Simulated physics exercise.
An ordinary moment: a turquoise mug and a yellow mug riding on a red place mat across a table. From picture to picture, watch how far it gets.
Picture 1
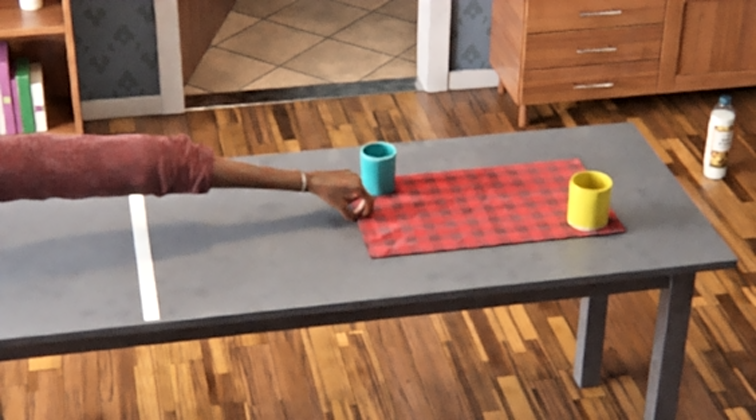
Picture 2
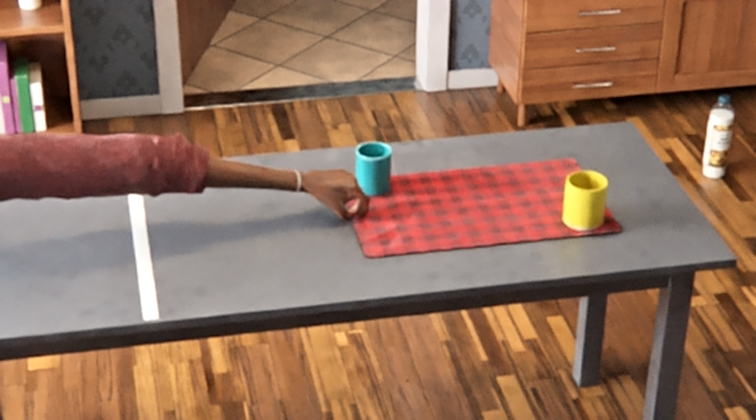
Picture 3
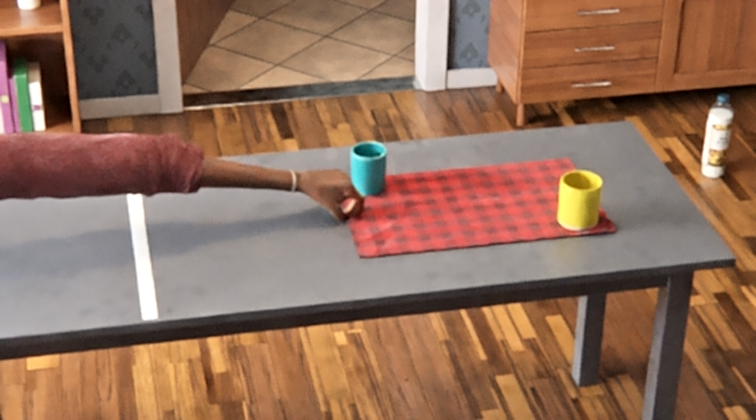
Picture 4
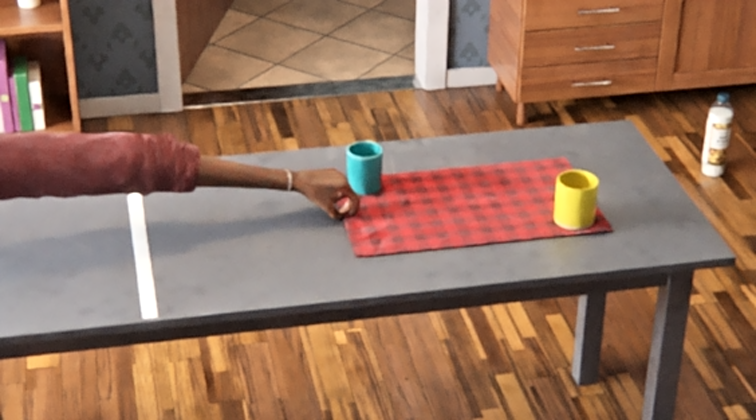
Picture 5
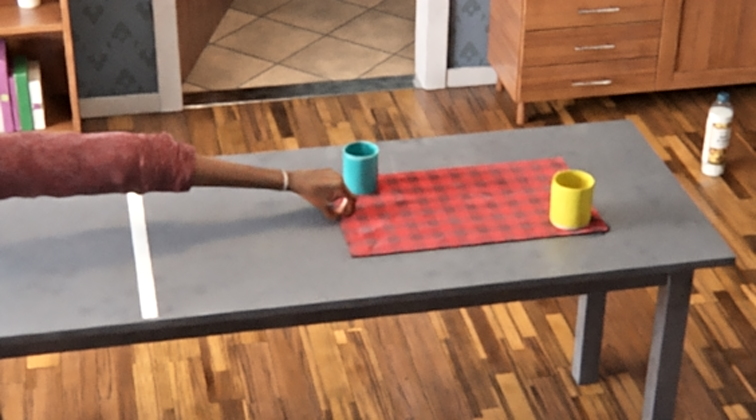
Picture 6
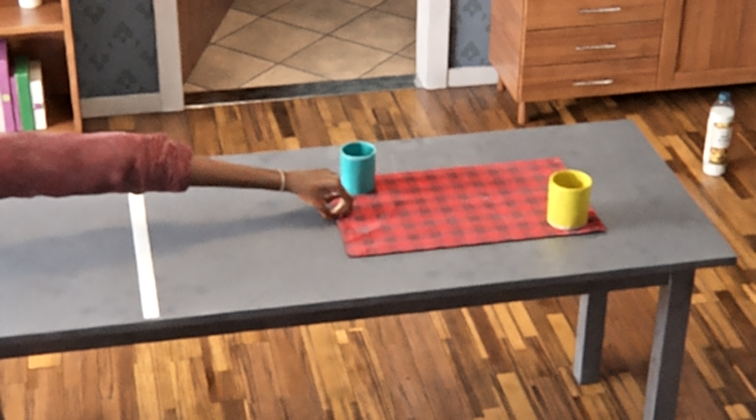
A red checkered place mat carrying a turquoise mug and a yellow mug slides slightly left as a hand pulls its edge.
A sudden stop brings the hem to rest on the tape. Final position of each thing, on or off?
Turquoise mug on; yellow mug on.
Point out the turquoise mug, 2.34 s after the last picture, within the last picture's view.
By then it is at (170, 186).
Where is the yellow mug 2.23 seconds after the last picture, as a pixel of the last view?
By then you'd find it at (385, 219) in the last view.
Then, 2.23 s on from there, hem at the tape; turquoise mug on the cloth near (176, 185); yellow mug on the cloth near (385, 219).
Then, 2.34 s on from there, hem at the tape; turquoise mug on the cloth near (170, 186); yellow mug on the cloth near (378, 219).
In the end, hem at the tape; turquoise mug on the cloth near (170, 186); yellow mug on the cloth near (378, 219). The turquoise mug stays on the cloth and the yellow mug remains aboard.
